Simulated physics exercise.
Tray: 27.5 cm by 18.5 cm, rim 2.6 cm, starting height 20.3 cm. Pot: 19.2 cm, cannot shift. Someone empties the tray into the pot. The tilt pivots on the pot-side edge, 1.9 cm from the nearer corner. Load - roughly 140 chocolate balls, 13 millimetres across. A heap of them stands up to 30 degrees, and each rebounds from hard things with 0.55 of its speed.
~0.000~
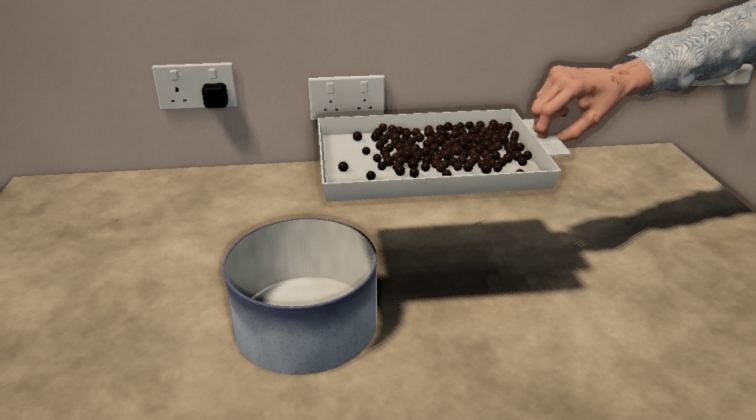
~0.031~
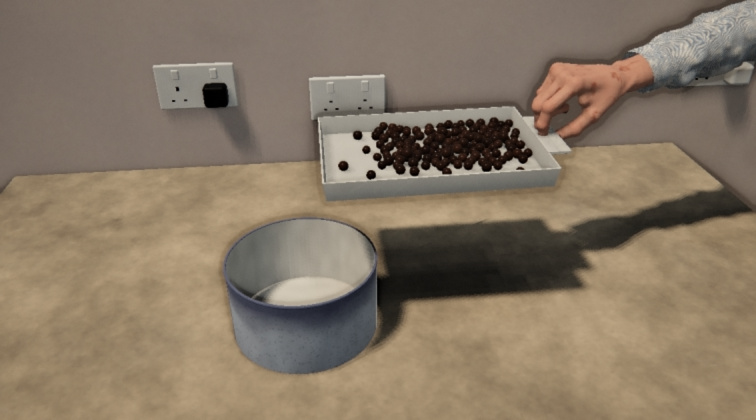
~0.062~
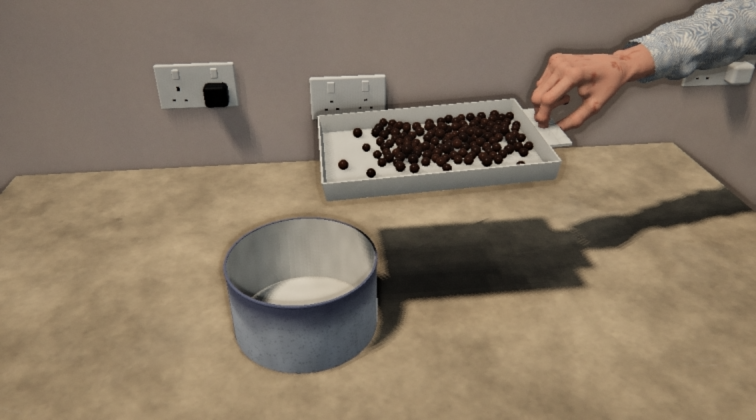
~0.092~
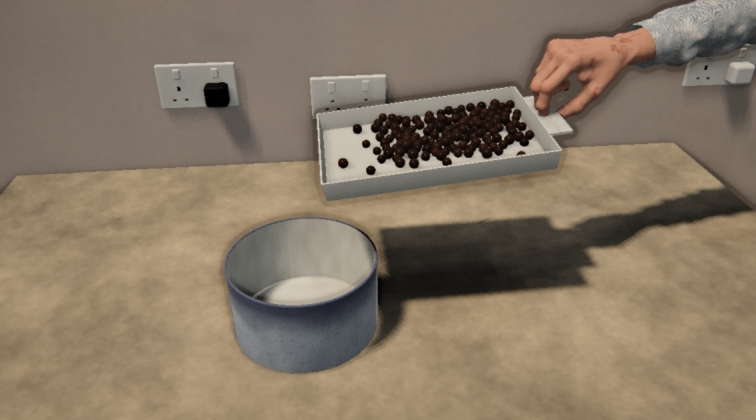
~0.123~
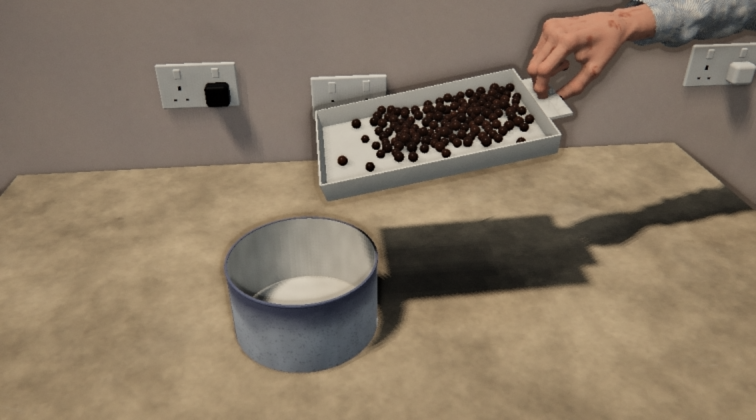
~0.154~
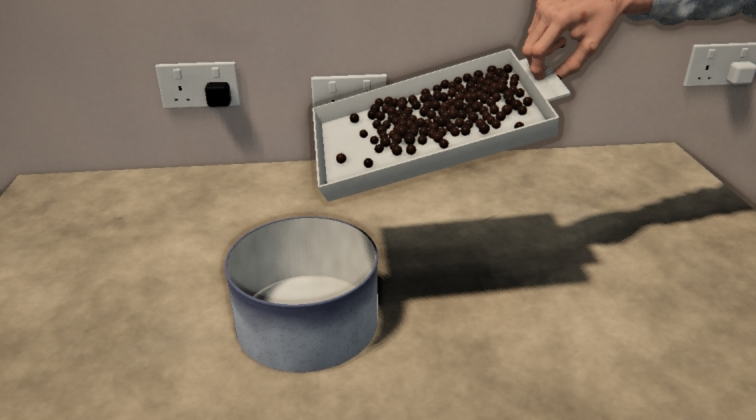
White tray of dark chocolate balls tilting gradually as a hand raises its right end, above and behind a still blue pot.
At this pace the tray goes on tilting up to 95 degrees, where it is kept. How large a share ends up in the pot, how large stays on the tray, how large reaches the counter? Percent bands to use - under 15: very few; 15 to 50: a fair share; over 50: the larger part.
Pot - the larger part, tray - very few, counter - a fair share.
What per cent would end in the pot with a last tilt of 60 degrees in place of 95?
35 percent.
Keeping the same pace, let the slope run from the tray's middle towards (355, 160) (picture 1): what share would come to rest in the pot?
45 %.
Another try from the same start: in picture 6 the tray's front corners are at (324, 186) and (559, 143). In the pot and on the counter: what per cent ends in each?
Split: Pot = 70, counter = 30.
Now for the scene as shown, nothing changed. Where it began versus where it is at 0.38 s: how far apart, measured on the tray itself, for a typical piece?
Roughly 4 cm.
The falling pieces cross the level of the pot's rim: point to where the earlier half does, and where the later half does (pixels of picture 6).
(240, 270) first, (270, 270) later, roughly.
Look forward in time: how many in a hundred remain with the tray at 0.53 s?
It's roughly 95 percent.
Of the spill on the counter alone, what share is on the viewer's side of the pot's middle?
80 %.
After 0.38 s, tilt 56 degrees; the tray holds 100 %, the pot 0 %.
After 0.53 s, tilt 83 degrees; the tray holds 95 %, the pot 0 %.
Then, at 0.81 s, tilt 95 degrees; the tray holds 5 %, the pot 55 %.
At rest (2.1 s), pot 70 %, tray 0 %, counter 30 %.
